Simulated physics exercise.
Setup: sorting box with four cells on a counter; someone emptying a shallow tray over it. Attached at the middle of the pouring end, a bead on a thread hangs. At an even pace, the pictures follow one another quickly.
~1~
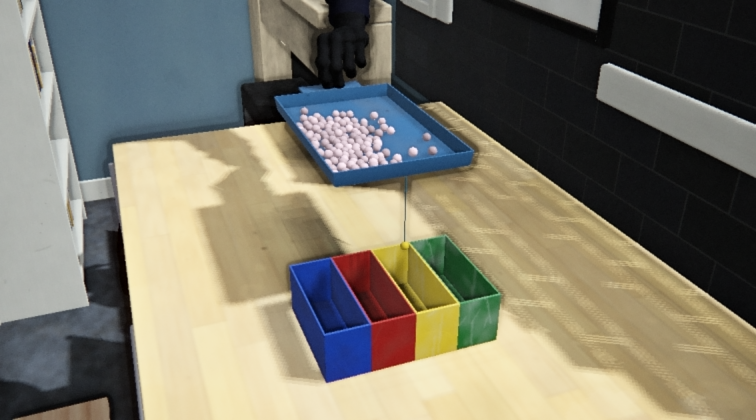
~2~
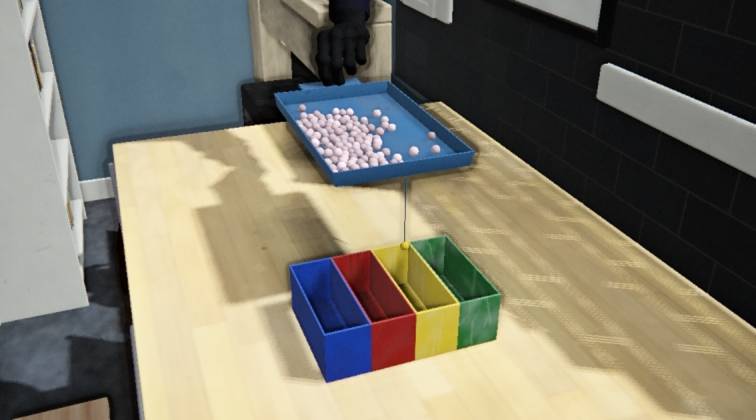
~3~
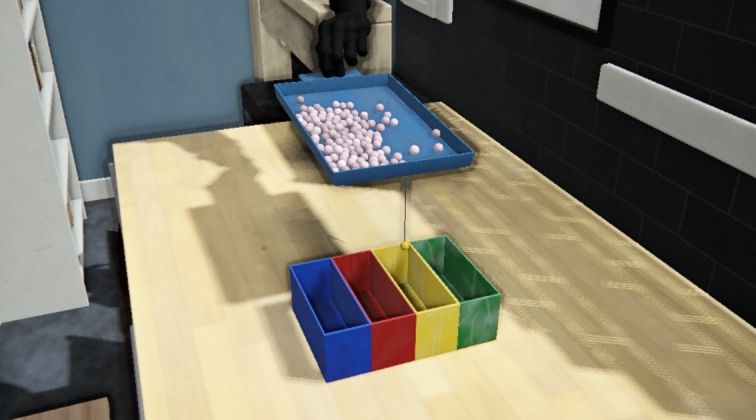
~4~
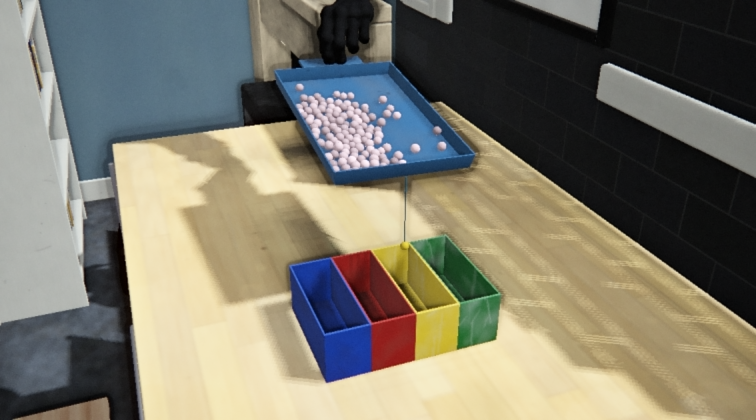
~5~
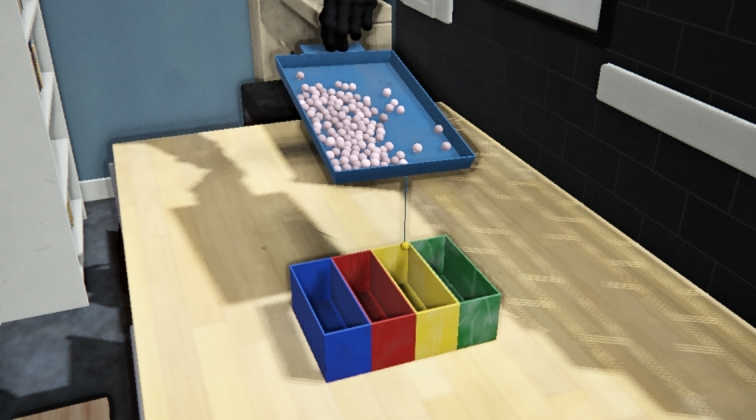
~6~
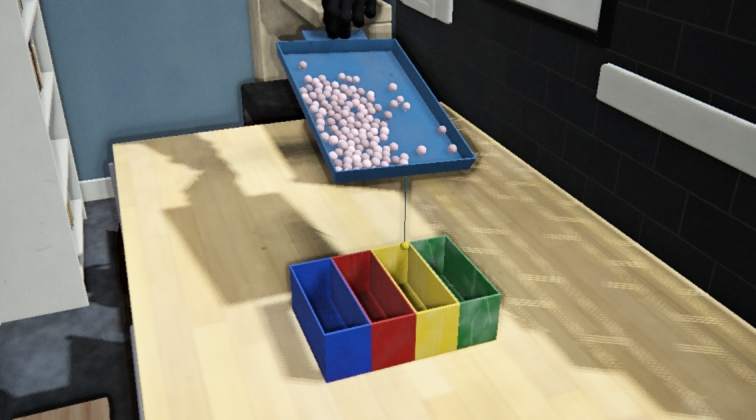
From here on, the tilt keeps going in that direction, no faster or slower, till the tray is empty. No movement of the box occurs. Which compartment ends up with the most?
The green one.
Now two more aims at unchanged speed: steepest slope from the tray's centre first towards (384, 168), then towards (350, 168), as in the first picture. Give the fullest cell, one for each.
Red, then red.
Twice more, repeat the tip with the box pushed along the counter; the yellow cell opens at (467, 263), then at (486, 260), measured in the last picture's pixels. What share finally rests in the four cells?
It would be roughly 100 per cent in the first placement and roughly 90 per cent in the second.
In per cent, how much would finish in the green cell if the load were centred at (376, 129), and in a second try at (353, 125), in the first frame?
In order, 40 % then 40 %.
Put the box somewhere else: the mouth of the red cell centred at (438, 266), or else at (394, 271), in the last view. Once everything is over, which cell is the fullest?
So it's the cell in yellow for the first shift and the cell in green for the second.
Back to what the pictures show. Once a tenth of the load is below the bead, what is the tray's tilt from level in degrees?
Around 90° at that moment.
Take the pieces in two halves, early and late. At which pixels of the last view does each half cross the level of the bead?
About (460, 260) to begin with, then about (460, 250).
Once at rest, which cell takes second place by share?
It's that yellow cell that ends up second.
Soon after the last picture, tray tipped steeply; all on the tray.
A little later, tray tipped right over; about a third on the tray; a small part in the green cell; a small part in the yellow cell; a stray few in the red cell; about a third falling or outside the box.
Later still, tray tipped past a quarter turn; about a third in the green cell; about a quarter in the yellow cell; a small part in the red cell; about a third falling or outside the box.
By the end, tray tipped past a quarter turn; about a third in the green cell; about a quarter in the yellow cell; a small part in the red cell; none in the blue cell; about a third outside the box.
